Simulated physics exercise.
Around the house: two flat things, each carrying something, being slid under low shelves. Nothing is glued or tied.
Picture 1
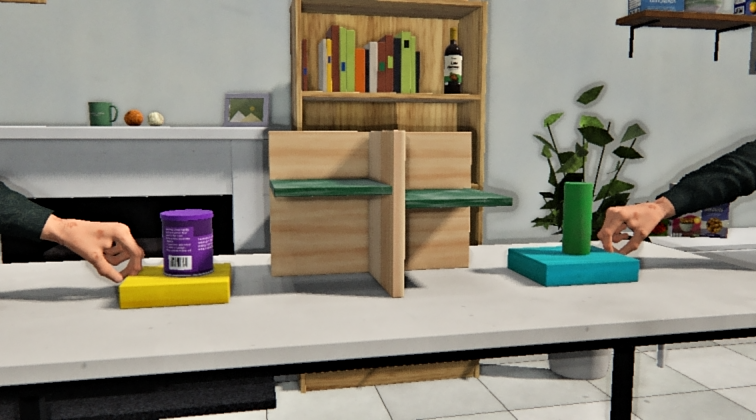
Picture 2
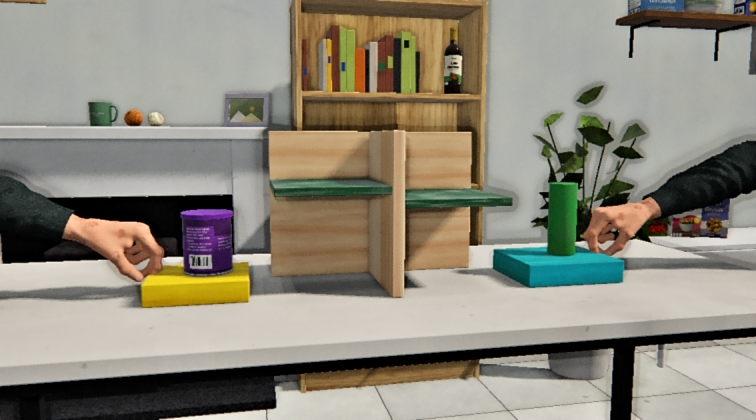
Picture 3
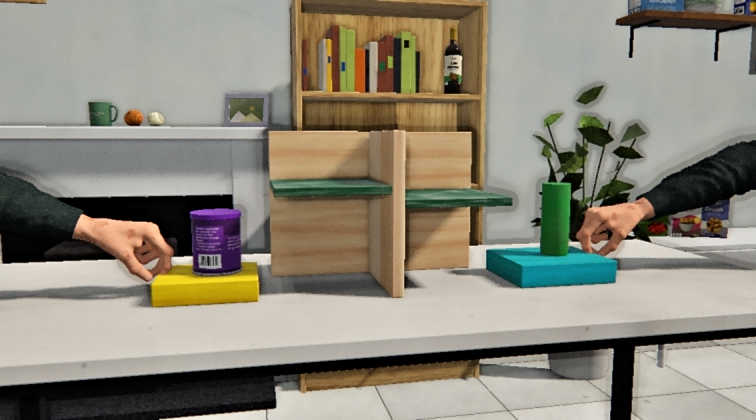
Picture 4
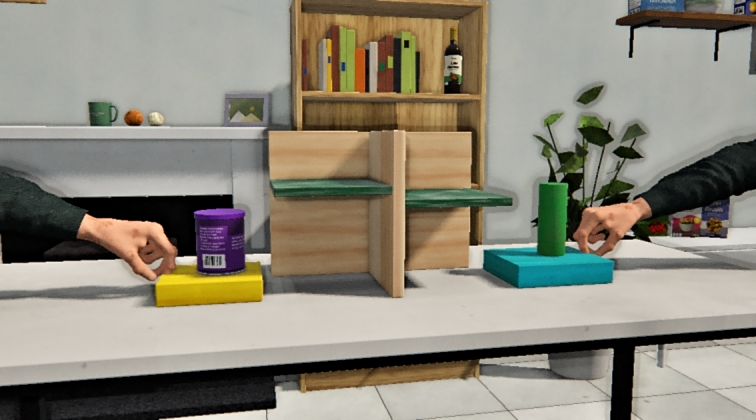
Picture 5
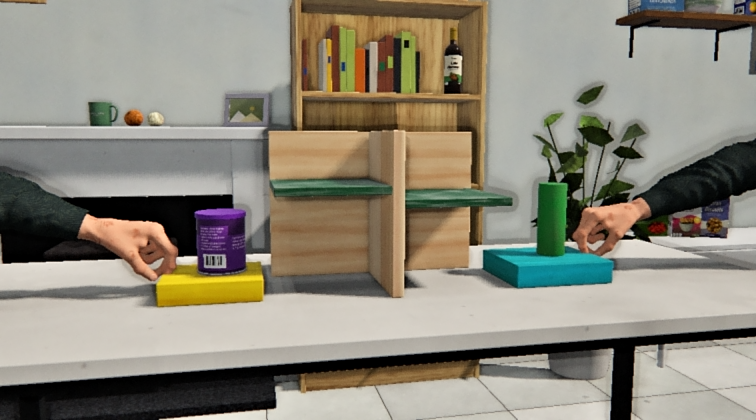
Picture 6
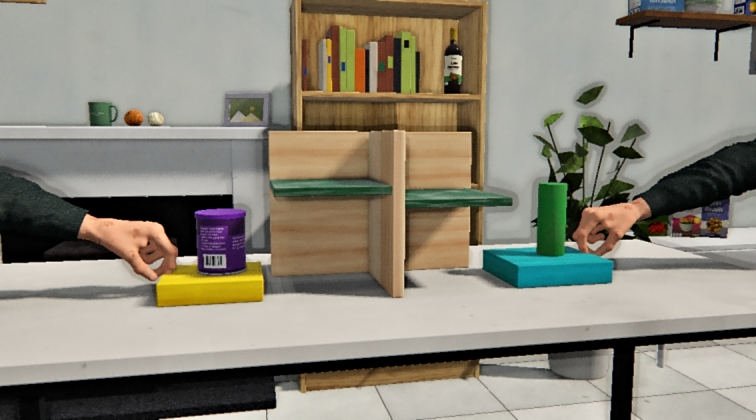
The clip opens on a white table where one hand holds a yellow board carrying a purple tin at left, and another holds a turquoise board carrying a green candle at right. Both hands slide the boards inward toward the green shelves between them, then slow until barely anything moves.
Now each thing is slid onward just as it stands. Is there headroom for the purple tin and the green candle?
As it turns out, the purple tin clears the shelf, the green candle strikes the shelf.
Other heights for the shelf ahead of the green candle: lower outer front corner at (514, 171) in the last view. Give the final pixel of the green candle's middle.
Near (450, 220).
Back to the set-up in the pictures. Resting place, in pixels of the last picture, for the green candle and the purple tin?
About (516, 252), and the other about (327, 238).
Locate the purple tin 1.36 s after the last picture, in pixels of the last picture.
Near (302, 239).
Then, 1.36 s on from there, purple tin riding along near (302, 239); green candle turned 14° from its first pose near (499, 219).
In the end, the purple tin rides in untouched, near (327, 238); the green candle gets scraped off its spot, near (516, 252).
